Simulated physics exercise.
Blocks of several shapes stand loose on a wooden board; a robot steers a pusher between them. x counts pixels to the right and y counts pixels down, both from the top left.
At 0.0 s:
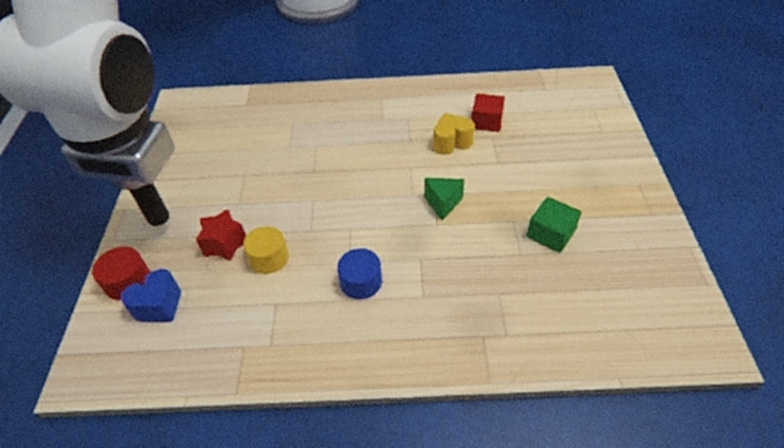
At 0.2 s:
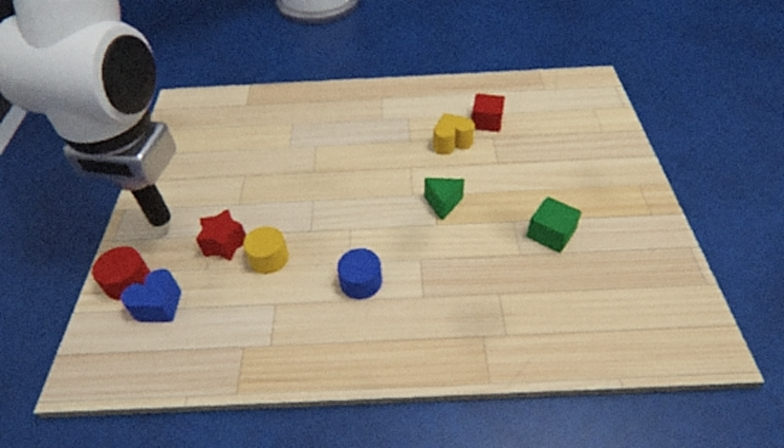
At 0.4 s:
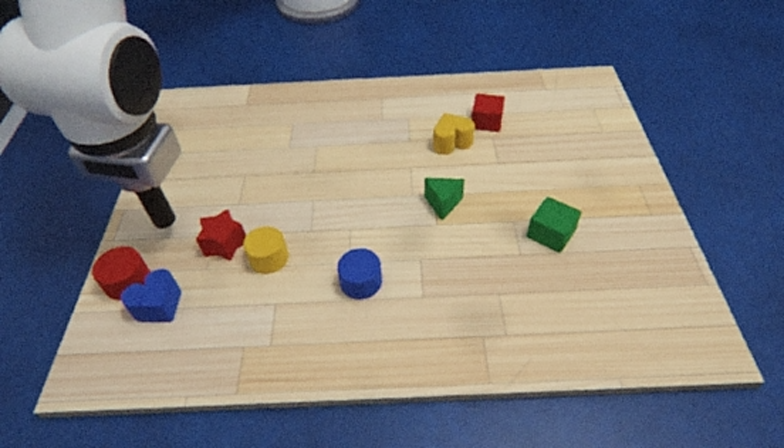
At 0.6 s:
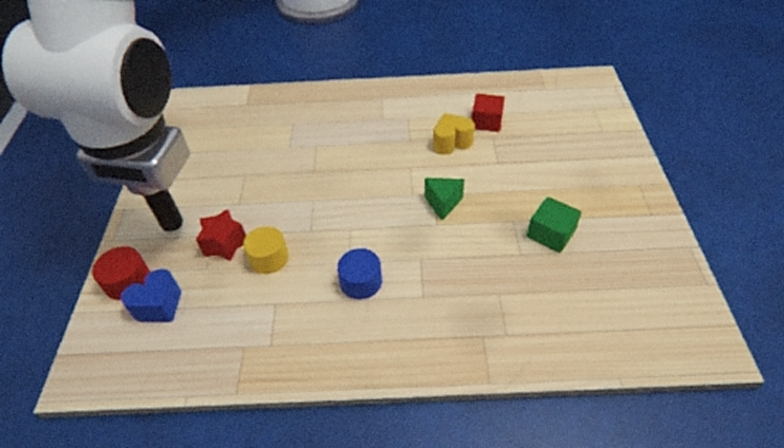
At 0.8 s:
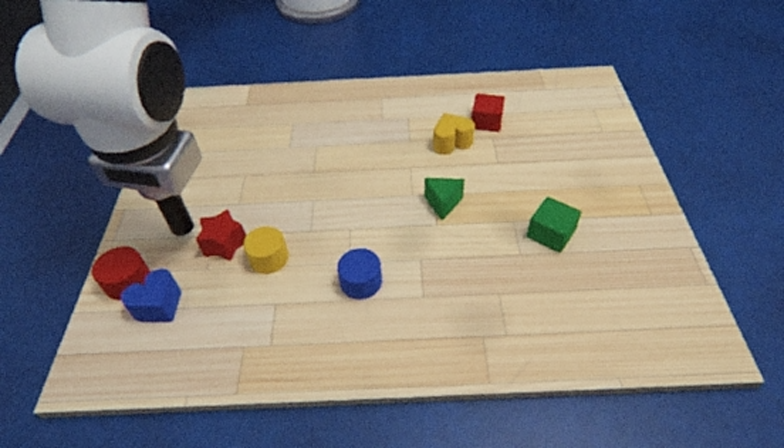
A white robot arm with a dark pusher reaches in at the upper left of a pale wooden board on a blue surface, seen from above at an angle. A red star, yellow and red round blocks and a blue heart sit at left, a blue cylinder near centre, green triangle and cube rightward, yellow heart and red cube behind. The pusher edges slightly right toward the star, while blocks and camera stay still.
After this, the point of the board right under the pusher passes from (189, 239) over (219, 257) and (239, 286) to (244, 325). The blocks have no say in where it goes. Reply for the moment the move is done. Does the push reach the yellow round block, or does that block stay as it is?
Well, the yellow round block shifts from its place.
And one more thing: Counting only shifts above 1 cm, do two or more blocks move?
I'd say yes.
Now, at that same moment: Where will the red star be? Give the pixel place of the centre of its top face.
Its top middle is near (248, 236).
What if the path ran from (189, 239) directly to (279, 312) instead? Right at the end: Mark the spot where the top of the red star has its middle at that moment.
I expect it at (240, 232).
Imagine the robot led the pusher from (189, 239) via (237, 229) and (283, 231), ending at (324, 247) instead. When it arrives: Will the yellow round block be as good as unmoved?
No, I don't think so.
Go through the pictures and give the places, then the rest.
The first frame shows lower end of the pusher at (159, 219), tops of blocks, blue heart block at (148, 289), red star at (217, 226), yellow round block at (263, 241).
The second frame shows pusher at (161, 220), blocks as before.
The third frame shows pusher at (165, 222), blocks as before.
The fourth frame shows pusher at (173, 225), blocks as before.
The fifth frame shows pusher at (184, 229), blue heart block at (148, 289), red star at (217, 226), yellow round block at (263, 241).
On the path given first. One third of the way, pusher at (215, 247); red star at (240, 231), turned 15° anticlockwise; yellow round block at (274, 241).
Two thirds of the way, pusher at (234, 276); red star at (248, 236), turned 45° anticlockwise; yellow round block at (289, 239).
At the end, pusher at (239, 315); blue heart block not moved; red star at (248, 236), turned 45° anticlockwise; yellow round block at (289, 239).
